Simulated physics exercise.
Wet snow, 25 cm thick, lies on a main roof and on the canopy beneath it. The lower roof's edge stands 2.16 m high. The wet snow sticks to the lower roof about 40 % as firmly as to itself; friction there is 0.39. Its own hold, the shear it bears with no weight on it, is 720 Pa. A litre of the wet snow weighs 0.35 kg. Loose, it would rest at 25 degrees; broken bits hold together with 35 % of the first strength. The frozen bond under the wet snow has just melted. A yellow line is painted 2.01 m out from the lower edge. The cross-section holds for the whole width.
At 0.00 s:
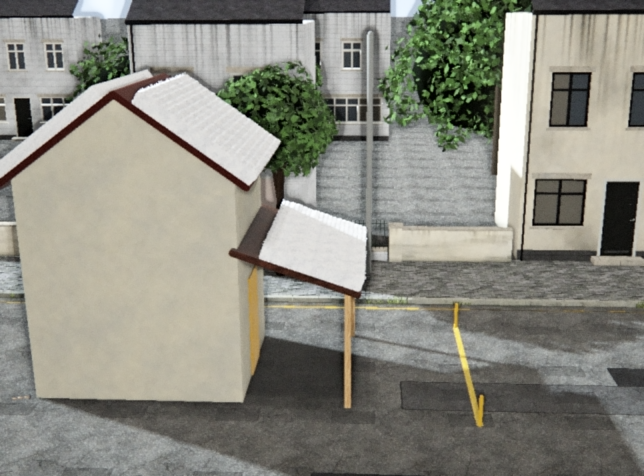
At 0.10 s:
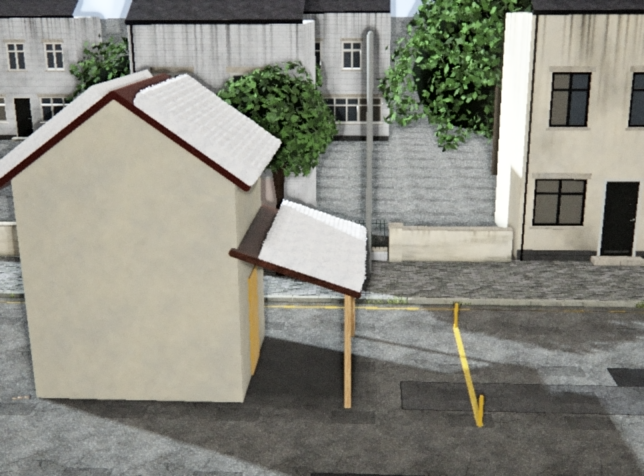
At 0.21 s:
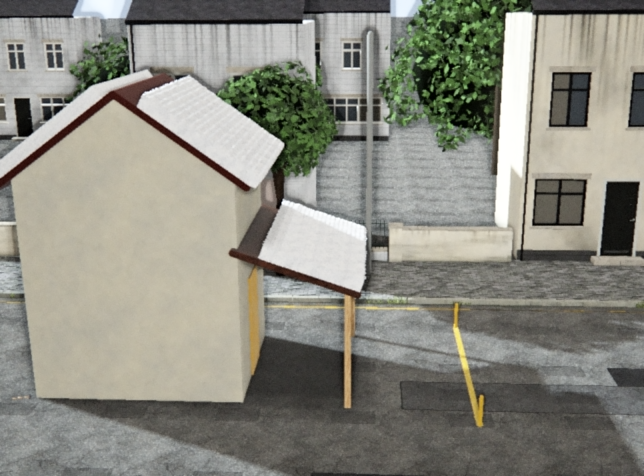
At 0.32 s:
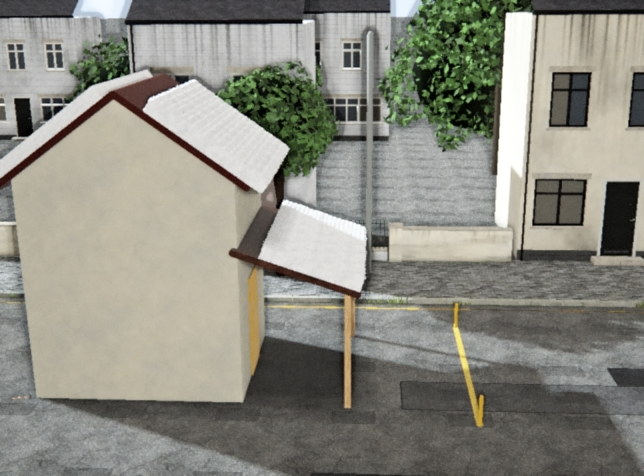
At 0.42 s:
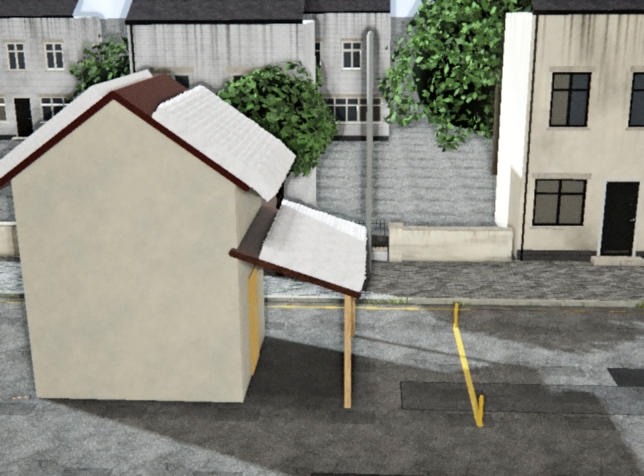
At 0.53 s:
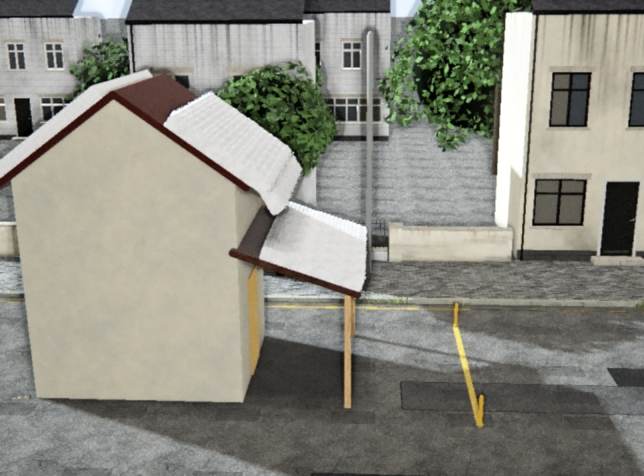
The footage shows a beige building with snow on its main roof and lower canopy beside a street with a yellow line; the upper snow slides slowly down to the right, baring dark red roof and extending past the eave.
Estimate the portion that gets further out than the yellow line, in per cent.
Close to 25 per cent.
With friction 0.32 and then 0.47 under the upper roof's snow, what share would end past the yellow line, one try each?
In turn about 16 %, 2 %.
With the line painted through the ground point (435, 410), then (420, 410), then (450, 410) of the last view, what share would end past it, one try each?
In turn about 45 %, 55 %, 35 %.
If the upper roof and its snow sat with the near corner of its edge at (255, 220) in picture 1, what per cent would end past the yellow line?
It would be near 4 %.
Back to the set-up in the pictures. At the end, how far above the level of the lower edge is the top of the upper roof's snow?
Some 0.8 m.
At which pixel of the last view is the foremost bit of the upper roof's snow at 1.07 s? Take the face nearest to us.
Near (357, 273).
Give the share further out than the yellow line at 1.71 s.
About 0 %.
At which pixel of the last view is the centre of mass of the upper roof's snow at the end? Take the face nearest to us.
At about (451, 385).
After 1.07 s, none is below the lower edge and 0 % is past the line.
After 1.71 s, 49 % is below the lower edge and 0 % is past the line.
After 2.36 s, 68 % is below the lower edge and 25 % is past the line.
After 3.00 s, 68 % is below the lower edge and 25 % is past the line.
After 3.10 s, 68 % is below the lower edge and 25 % is past the line.
